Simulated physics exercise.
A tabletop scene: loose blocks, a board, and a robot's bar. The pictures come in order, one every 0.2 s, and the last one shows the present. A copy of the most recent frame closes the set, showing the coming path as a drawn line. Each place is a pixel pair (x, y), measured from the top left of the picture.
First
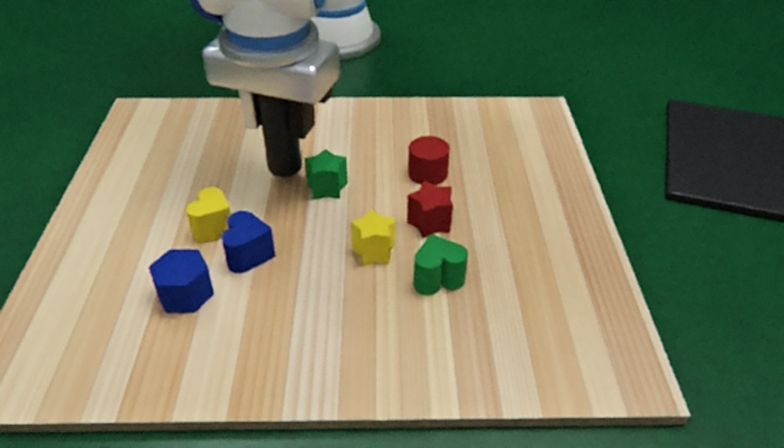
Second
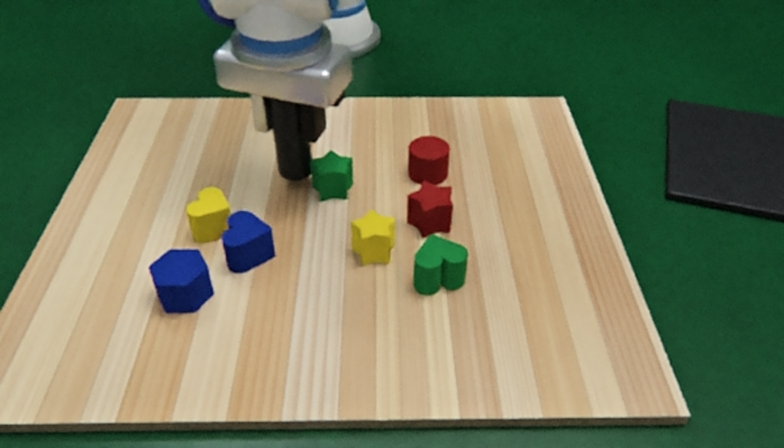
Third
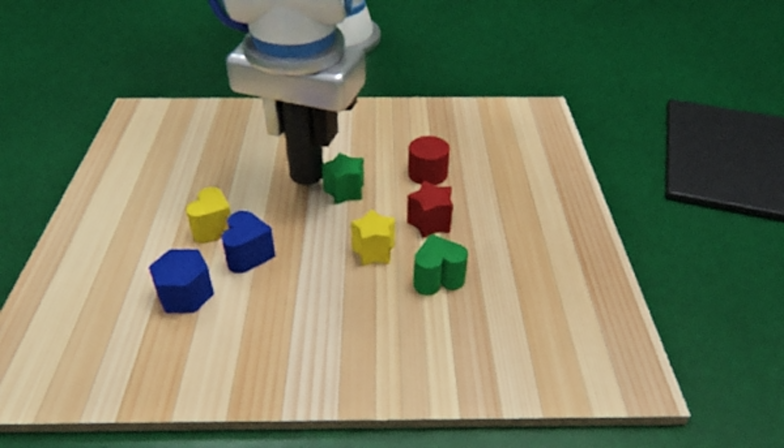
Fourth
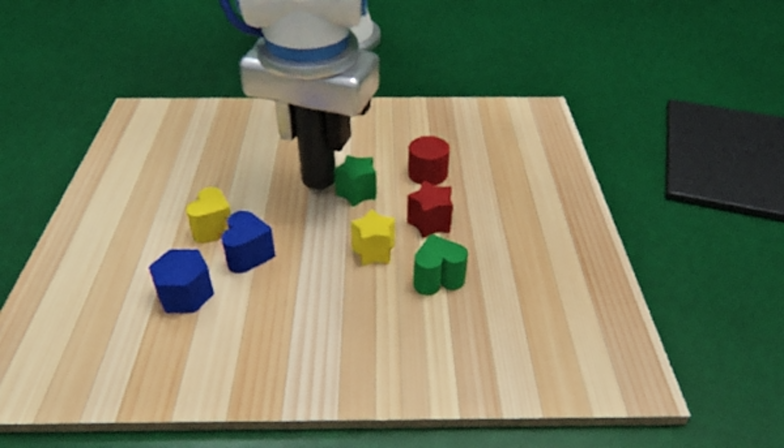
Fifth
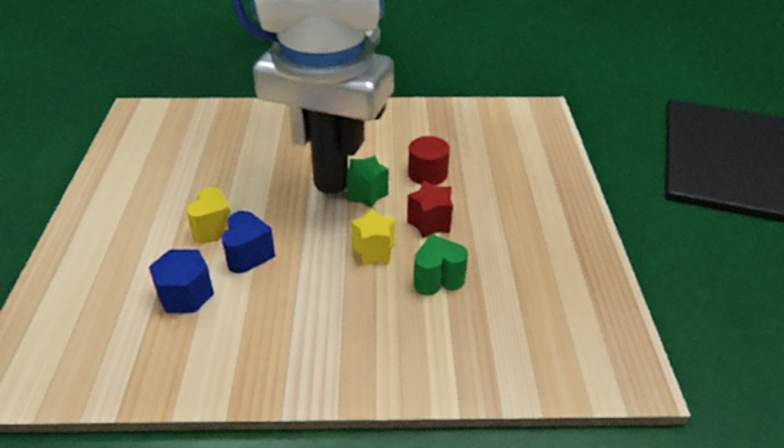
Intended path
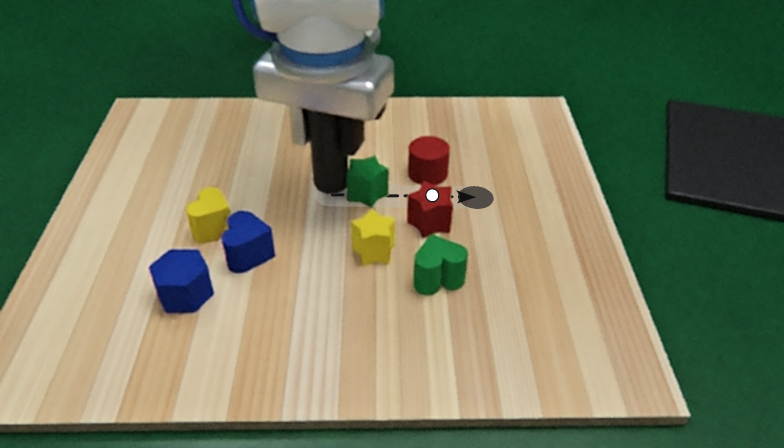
A robot's black bar pushes a green star block slowly to the right across a striped wooden board on a green surface, seen from a fixed, raised view. A yellow heart, blue heart and blue hexagonal block sit left, with a yellow star near the middle and a red cylinder, red star and green heart further right. The bar and green star slide rightward and slightly nearer, while the other blocks stay still.
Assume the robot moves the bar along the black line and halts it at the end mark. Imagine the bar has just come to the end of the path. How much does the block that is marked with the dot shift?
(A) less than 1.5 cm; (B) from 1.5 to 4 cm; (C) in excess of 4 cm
Answer: A.
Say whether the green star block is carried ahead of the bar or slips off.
The block sits ahead of the bar.
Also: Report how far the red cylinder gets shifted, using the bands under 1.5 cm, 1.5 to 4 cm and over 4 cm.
My estimate: In the 1.5 to 4 cm range.
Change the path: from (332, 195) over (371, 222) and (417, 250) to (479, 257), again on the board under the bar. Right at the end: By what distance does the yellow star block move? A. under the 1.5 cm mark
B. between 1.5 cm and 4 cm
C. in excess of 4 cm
I choose B.
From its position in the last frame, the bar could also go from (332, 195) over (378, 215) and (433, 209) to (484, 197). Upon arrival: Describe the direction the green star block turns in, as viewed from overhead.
Seen from above, counterclockwise.
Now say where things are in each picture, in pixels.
The first picture shows bar's lower end (285, 168); green star block (325, 161); red cylinder (429, 147); red star block (432, 195).
The second picture shows bar (296, 172); green star block (332, 163).
The third picture shows bar (307, 176); green star block (344, 165).
The fourth picture shows bar (319, 180); green star block (357, 166).
The fifth picture shows bar (332, 184); green star block (366, 167); red cylinder (429, 147); red star block (432, 195).
Drawn move, straight from (332, 195) to (476, 197); the dot is on the red star block.
The first path, step by step. One third of the way, bar (380, 185); green star block (414, 168); red cylinder (432, 146).
Two thirds of the way, bar (429, 186); green star block (464, 168); red cylinder (445, 143).
At the end, bar (477, 187); green star block (512, 169); red cylinder (445, 143); red star block still.
